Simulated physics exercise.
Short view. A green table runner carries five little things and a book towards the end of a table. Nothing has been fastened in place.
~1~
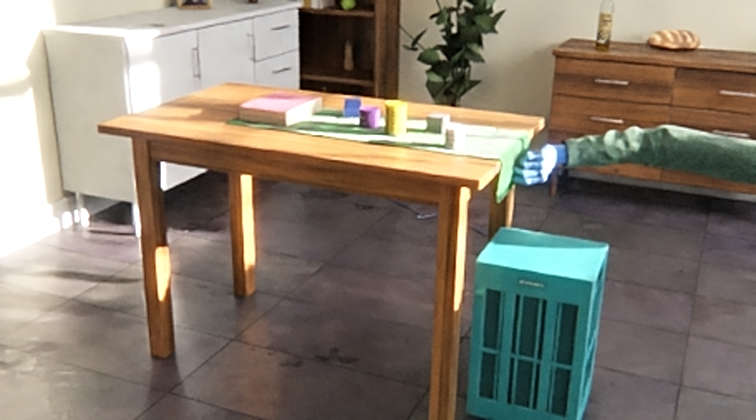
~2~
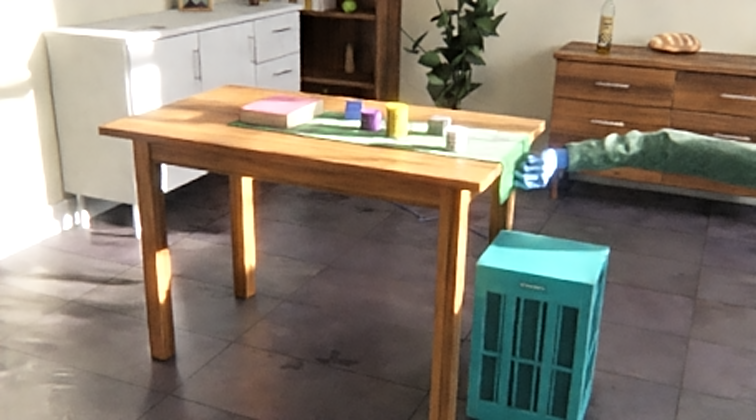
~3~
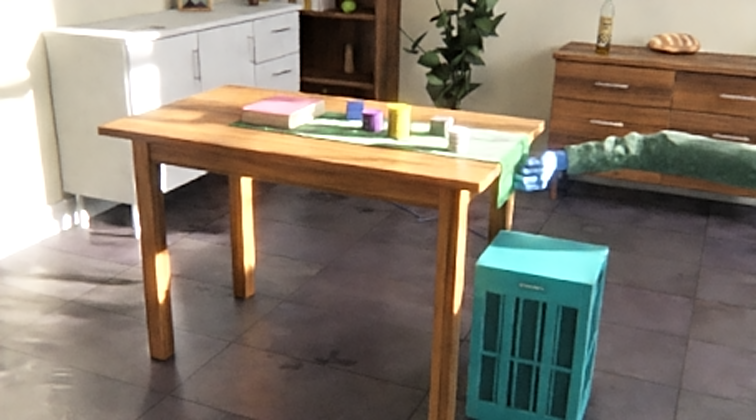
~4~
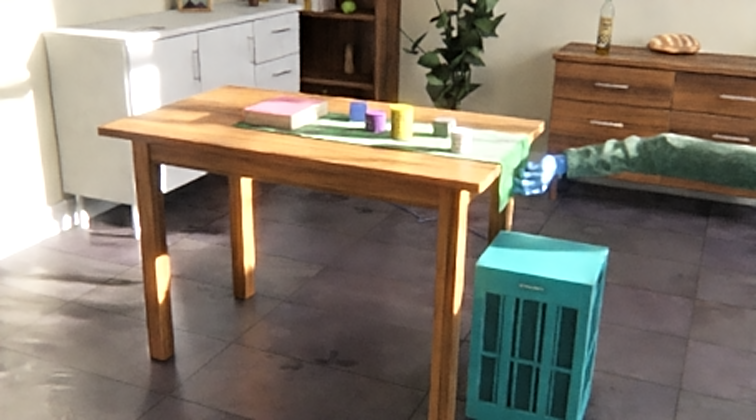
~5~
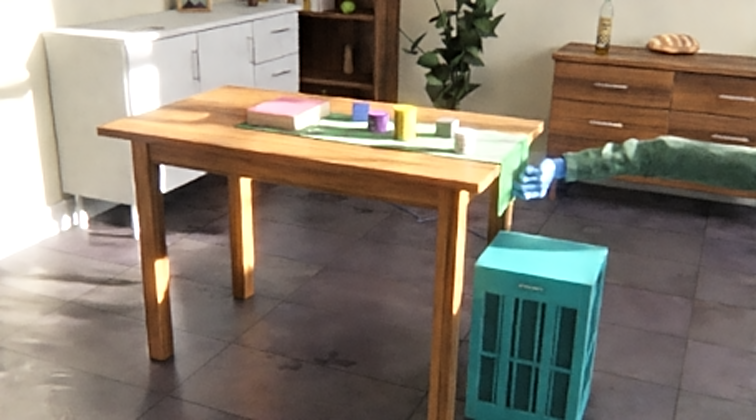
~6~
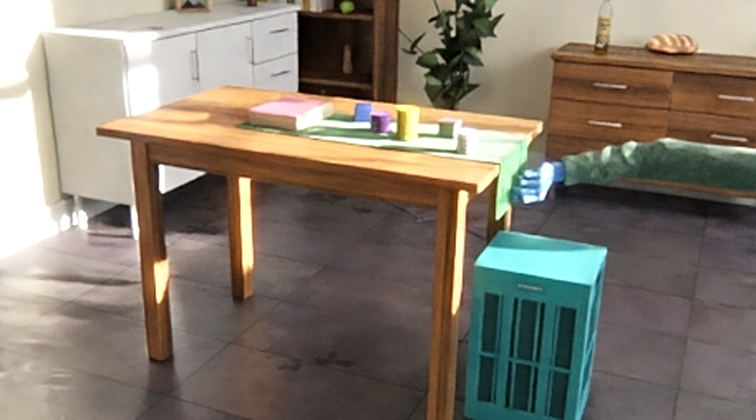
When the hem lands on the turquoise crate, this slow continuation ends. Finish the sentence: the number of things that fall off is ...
... one.
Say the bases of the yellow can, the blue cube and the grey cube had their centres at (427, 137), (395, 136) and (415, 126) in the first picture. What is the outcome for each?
Looking at each one, the yellow can remains in position, the blue cube remains in position and the grey cube remains in position.
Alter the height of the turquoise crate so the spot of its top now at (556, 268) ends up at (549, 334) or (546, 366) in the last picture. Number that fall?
The numbers are 3 and 4.
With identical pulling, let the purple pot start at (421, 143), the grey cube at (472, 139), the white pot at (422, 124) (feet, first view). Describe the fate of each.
Of the three, the purple pot stays aloft, the grey cube ends off the top and the white pot stays aloft.
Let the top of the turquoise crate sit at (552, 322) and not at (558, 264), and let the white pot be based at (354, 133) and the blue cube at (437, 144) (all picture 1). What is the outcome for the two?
The white pot ends up still on top and the blue cube ends up off the top.
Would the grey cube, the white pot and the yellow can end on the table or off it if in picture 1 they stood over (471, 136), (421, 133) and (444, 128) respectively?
The grey cube ends up knocked off, the white pot ends up still aboard, the yellow can ends up still aboard.
Soon after, hem near (510, 222); all still up.
After that, hem on the crate; all still up.
And then, hem on the crate; white pot gone.
In the end, hem on the crate; white pot gone. The table loses one.
